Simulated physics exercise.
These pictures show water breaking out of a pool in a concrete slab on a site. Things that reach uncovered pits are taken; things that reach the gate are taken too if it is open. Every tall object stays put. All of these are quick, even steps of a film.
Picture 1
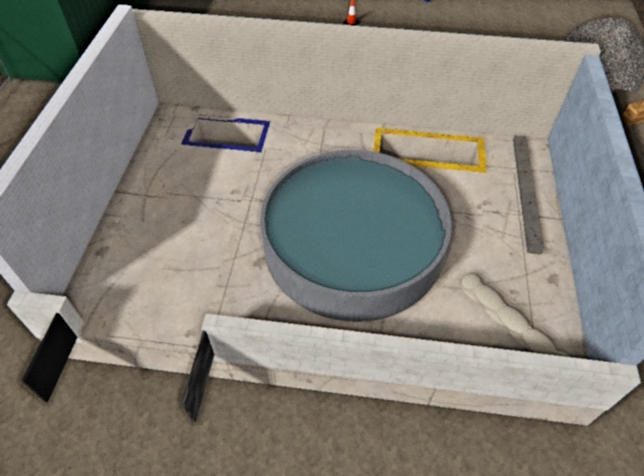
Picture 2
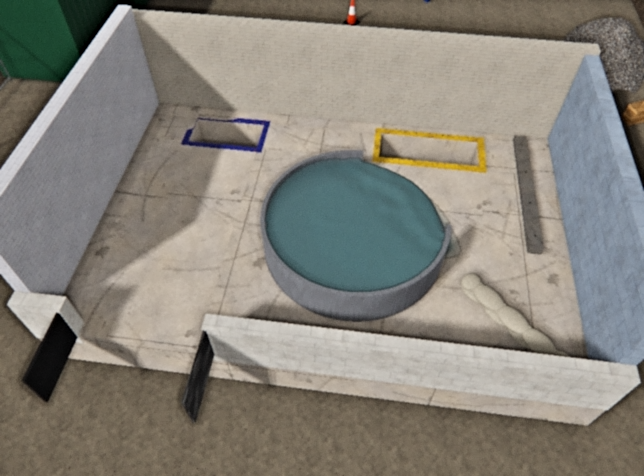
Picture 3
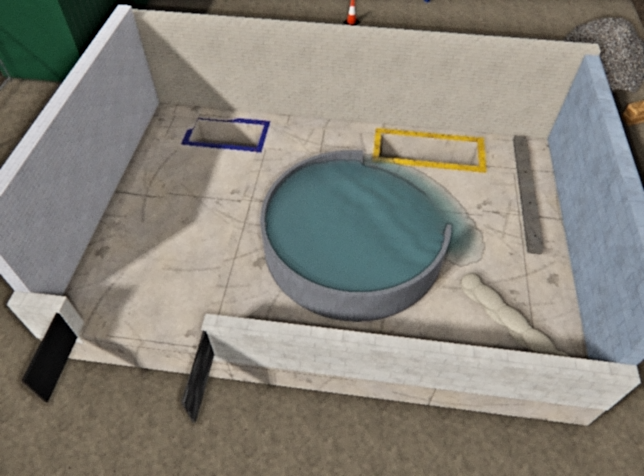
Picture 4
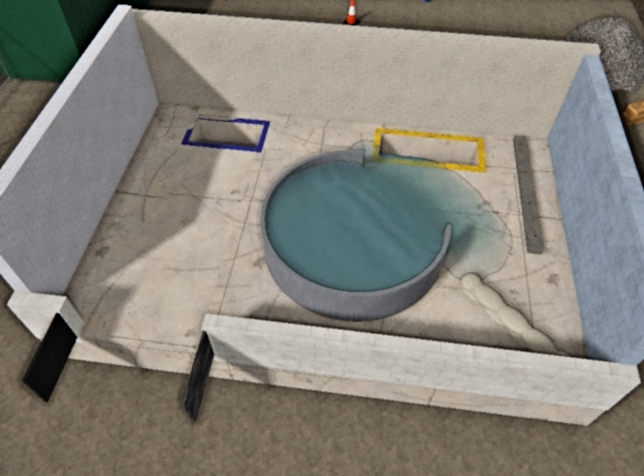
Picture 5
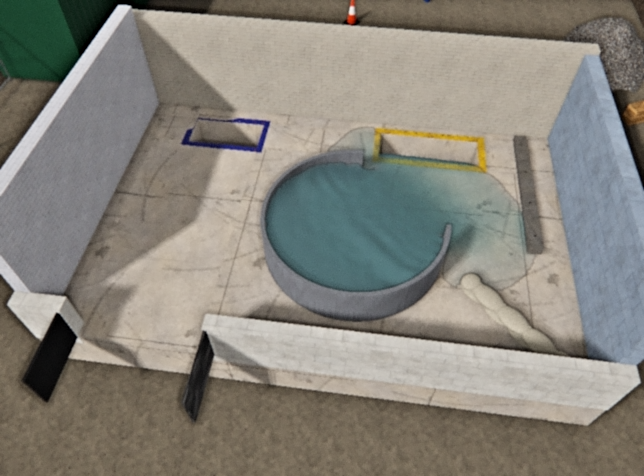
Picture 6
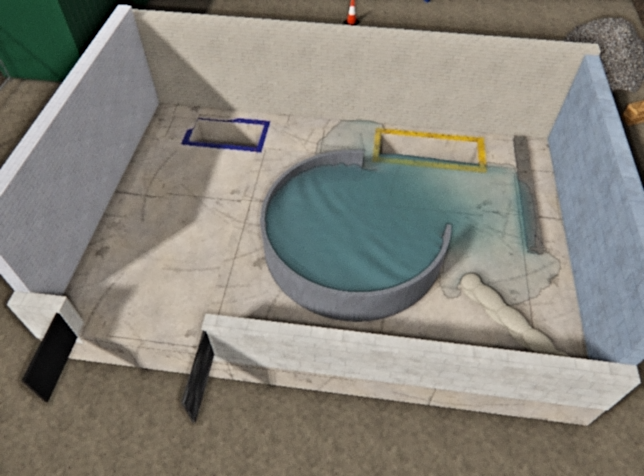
A large round grey tank of teal water sits mid-slab in a pale walled concrete enclosure, seen from above by a still camera. Behind it are a blue-edged pit at left and a yellow-edged pit at right, with a grey strip and a lumpy pale ridge to the right. The tank's far right side opens, and water pours out, spreading around the yellow-edged pit and across the strip.
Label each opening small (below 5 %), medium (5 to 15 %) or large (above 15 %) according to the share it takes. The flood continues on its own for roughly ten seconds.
Gate: Small; blue pit: Small; yellow pit: Large.
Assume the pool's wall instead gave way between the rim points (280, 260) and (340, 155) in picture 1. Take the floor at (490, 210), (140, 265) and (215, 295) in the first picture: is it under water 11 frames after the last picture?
Going point by point: Left unwetted, waterlogged, waterlogged.
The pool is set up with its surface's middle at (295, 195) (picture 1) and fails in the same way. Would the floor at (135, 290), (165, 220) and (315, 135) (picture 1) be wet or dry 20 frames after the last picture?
In sequence: Unflooded, next unflooded, then inundated.
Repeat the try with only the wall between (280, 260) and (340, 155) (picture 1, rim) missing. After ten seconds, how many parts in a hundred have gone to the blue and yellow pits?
Roughly, in per cent: Blue 40, yellow 0.
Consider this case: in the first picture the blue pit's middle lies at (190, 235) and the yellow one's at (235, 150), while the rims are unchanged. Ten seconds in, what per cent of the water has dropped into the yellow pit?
Yellow: 6 %.
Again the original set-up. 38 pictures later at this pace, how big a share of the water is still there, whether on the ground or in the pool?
About 58 per cent.
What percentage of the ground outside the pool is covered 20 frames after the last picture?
35 %.
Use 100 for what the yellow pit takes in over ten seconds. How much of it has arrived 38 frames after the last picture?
My estimate is close to 85 per cent.
A moment on, water covers 30 % of the floor; the gate 0 %, the blue pit 0 %, the yellow pit 9 %.
Next, water covers 35 % of the floor; the gate 0 %, the blue pit 0 %, the yellow pit 17 %.
Then, water covers 35 % of the floor; the gate 0 %, the blue pit 0 %, the yellow pit 29 %.
Later, water covers 45 % of the floor; the gate 0 %, the blue pit 2 %, the yellow pit 41 %.
In the end, water covers 65 % of the floor; the gate 0 %, the blue pit 3 %, the yellow pit 48 %.
